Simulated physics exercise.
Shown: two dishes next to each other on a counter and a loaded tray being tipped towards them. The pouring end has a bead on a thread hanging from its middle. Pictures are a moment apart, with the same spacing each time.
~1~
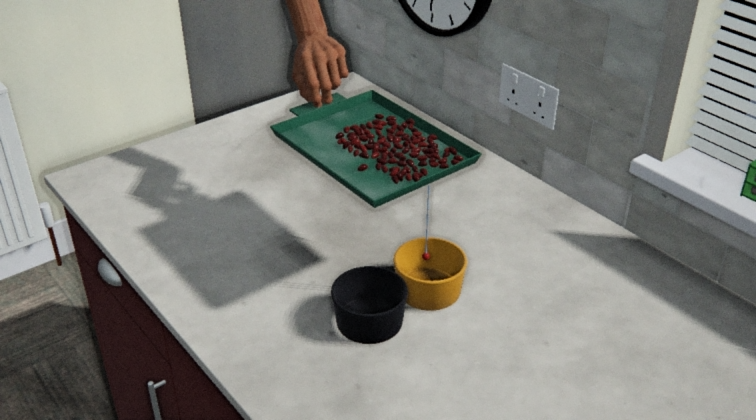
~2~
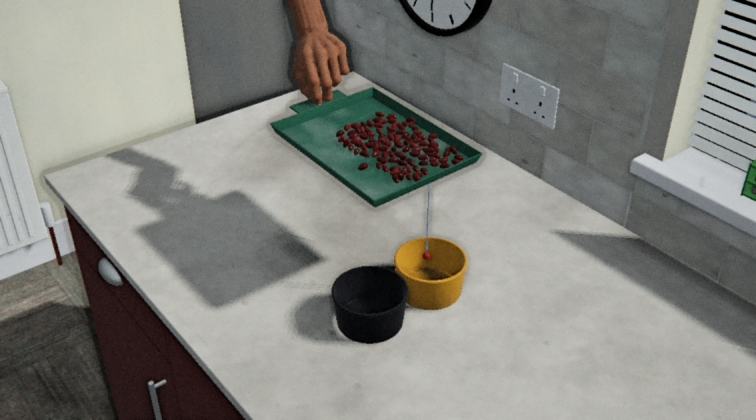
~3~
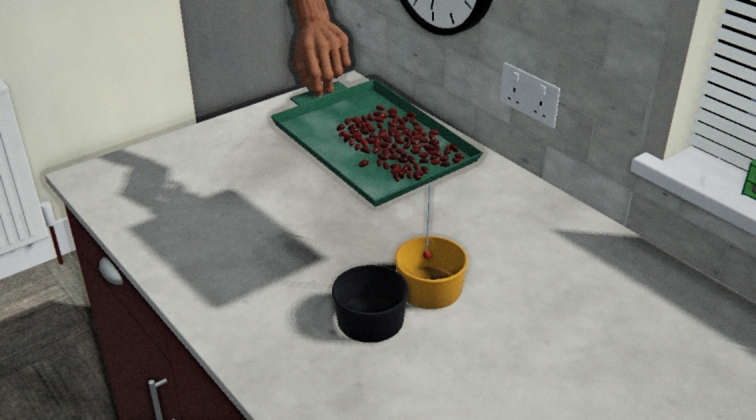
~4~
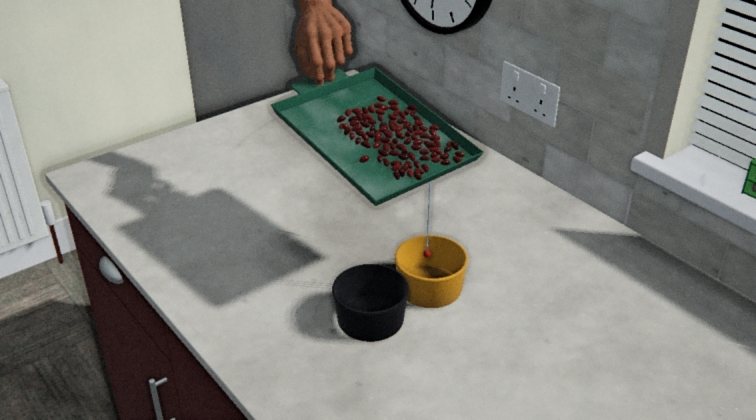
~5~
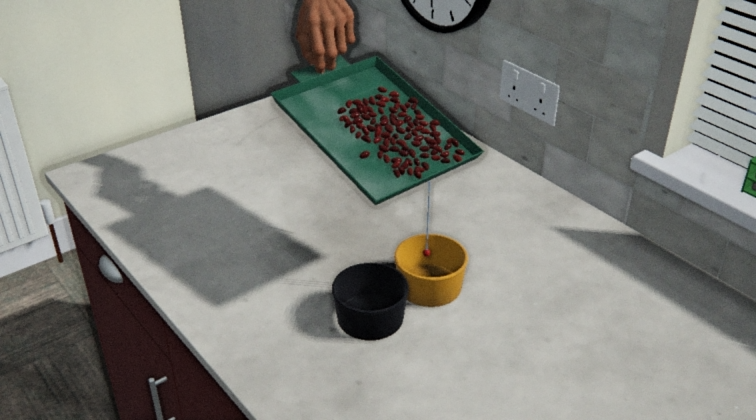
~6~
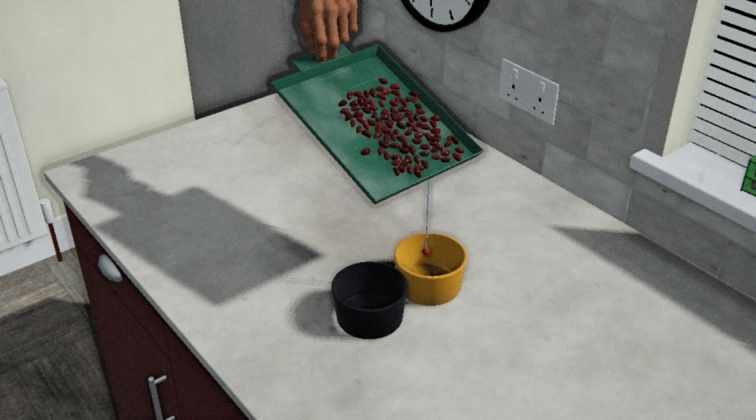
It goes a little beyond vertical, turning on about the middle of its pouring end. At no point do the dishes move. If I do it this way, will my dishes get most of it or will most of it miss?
Most of it misses the dishes.
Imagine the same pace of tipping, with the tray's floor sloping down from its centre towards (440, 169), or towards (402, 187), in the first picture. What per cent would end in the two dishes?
First heading 10 %, second heading 50 %.
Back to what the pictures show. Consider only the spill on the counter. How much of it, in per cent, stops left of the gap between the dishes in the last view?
Close to 10 per cent.
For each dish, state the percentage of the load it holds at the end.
20 percent ends in the left dish, 10 percent in the right.
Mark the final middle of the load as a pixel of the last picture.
I'd put the middle somewhere around (432, 317).
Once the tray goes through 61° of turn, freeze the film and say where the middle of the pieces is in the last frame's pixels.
I'd put it at about (425, 160).
Soon, tray tipped steeply; nearly all on the tray; a stray few in the air.
A while on, tray tipped right over; a small part on the tray; a small part in the left dish; a small part in the right dish; about a third outside both; about a third in the air.
Towards the end, tray tipped past a quarter turn; about a quarter in the left dish; a small part in the right dish; about two thirds outside both.
Finally, tray tipped past a quarter turn; about a quarter in the left dish; a small part in the right dish; about two thirds outside both.
